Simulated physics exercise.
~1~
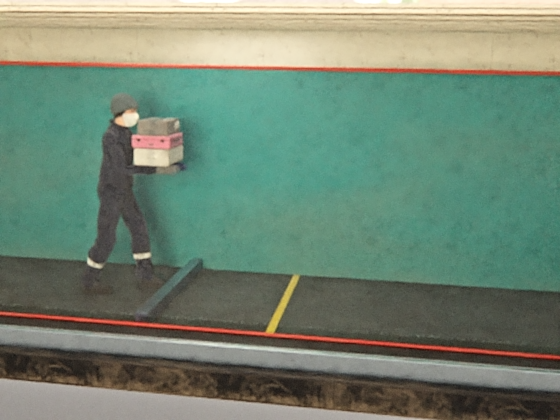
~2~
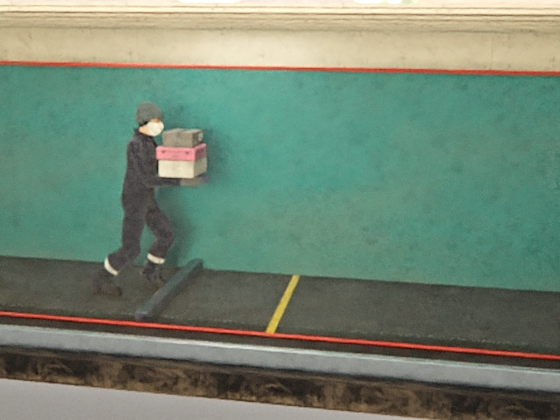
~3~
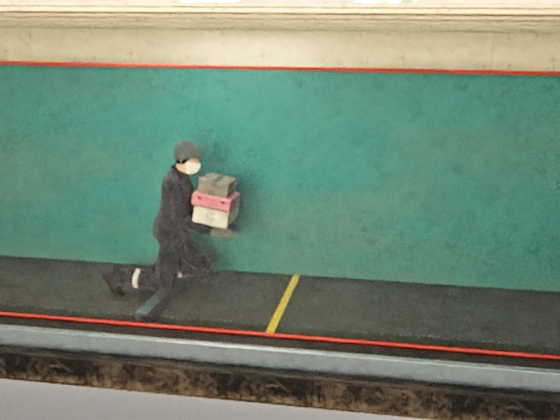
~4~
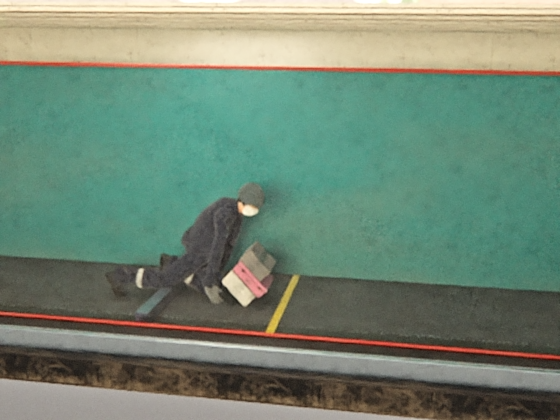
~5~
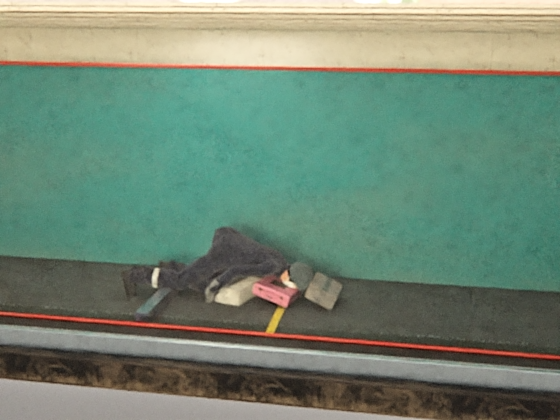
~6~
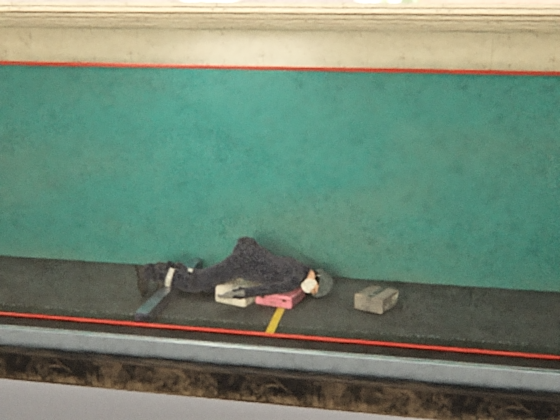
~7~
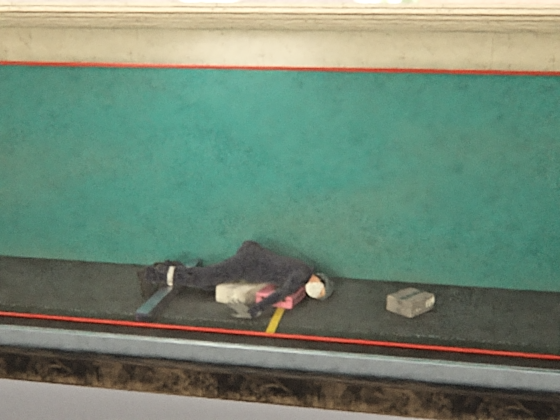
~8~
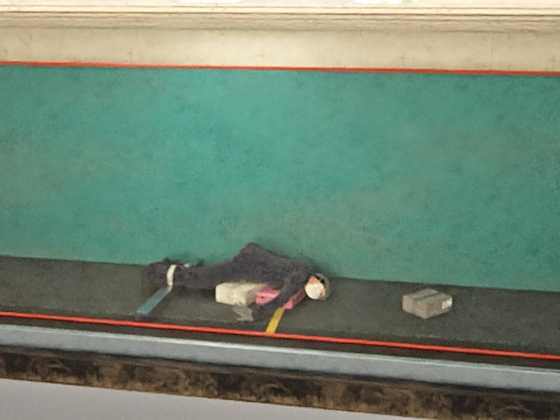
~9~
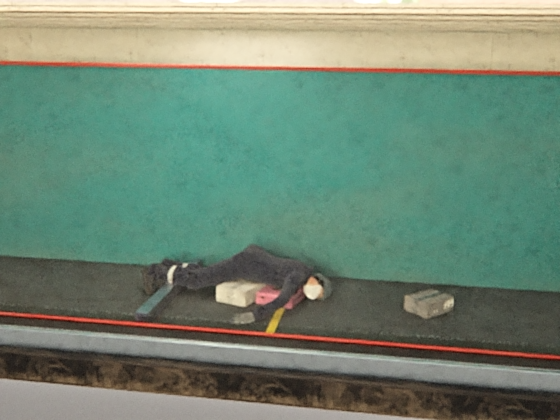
A masked figure in dark clothes and a grey cap carries three stacked boxes, grey above pink above white, rightward along a dark walkway, seen from the side against a green wall. A blue-grey rail crosses the floor ahead, with a yellow line beyond it. The figure's legs catch at the rail, and the body sinks and pitches forward, arms dropping with the tilting stack. The figure lands face down over the pink and white boxes while the grey one tumbles right. The white box rests before the yellow line; the head and grey box lie past it.
